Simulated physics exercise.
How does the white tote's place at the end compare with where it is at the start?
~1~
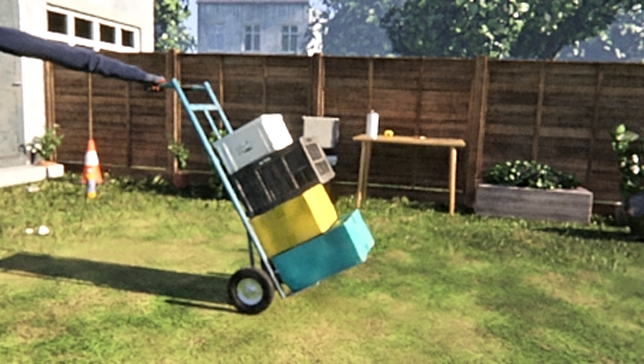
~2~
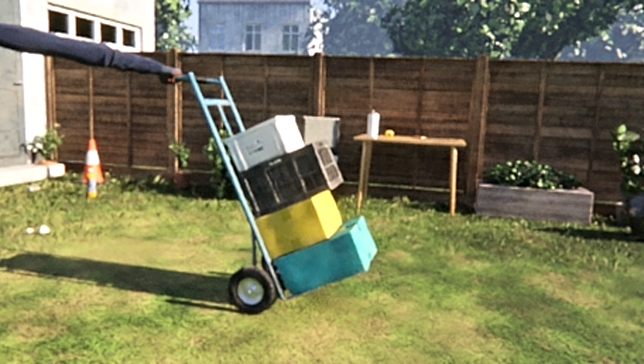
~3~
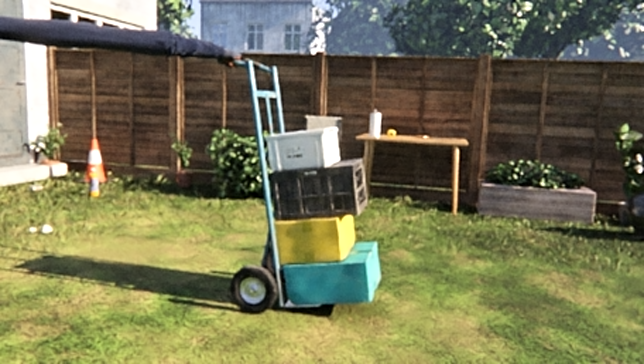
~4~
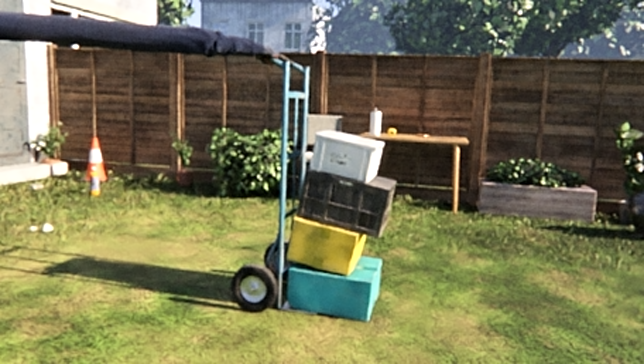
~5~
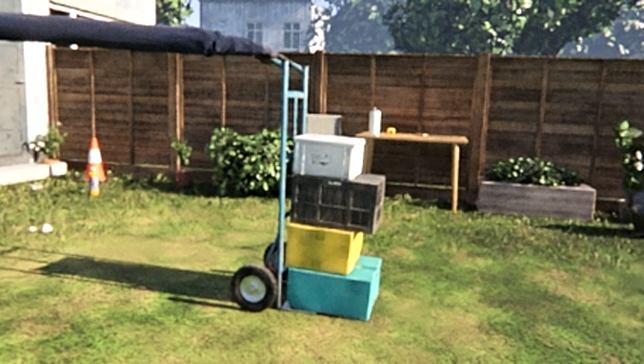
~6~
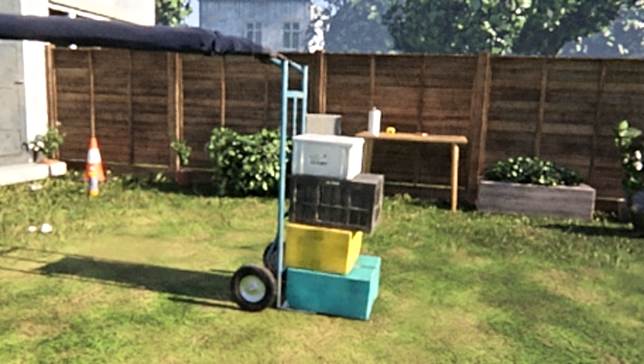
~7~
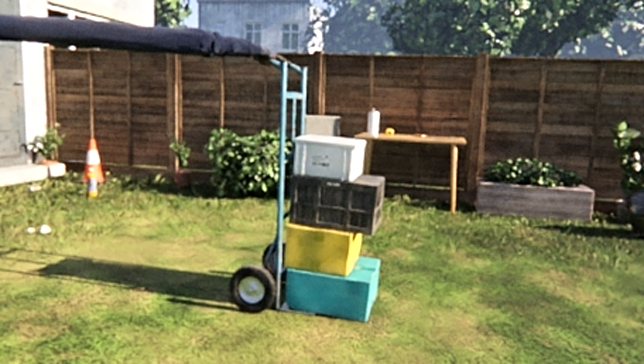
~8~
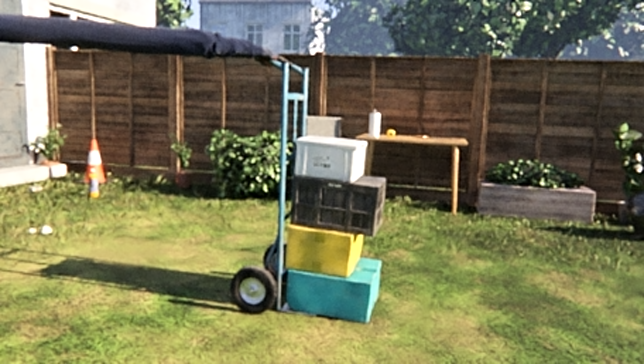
It ends up clearly farther to the right and slightly lower than where it starts, still on top of the stack.
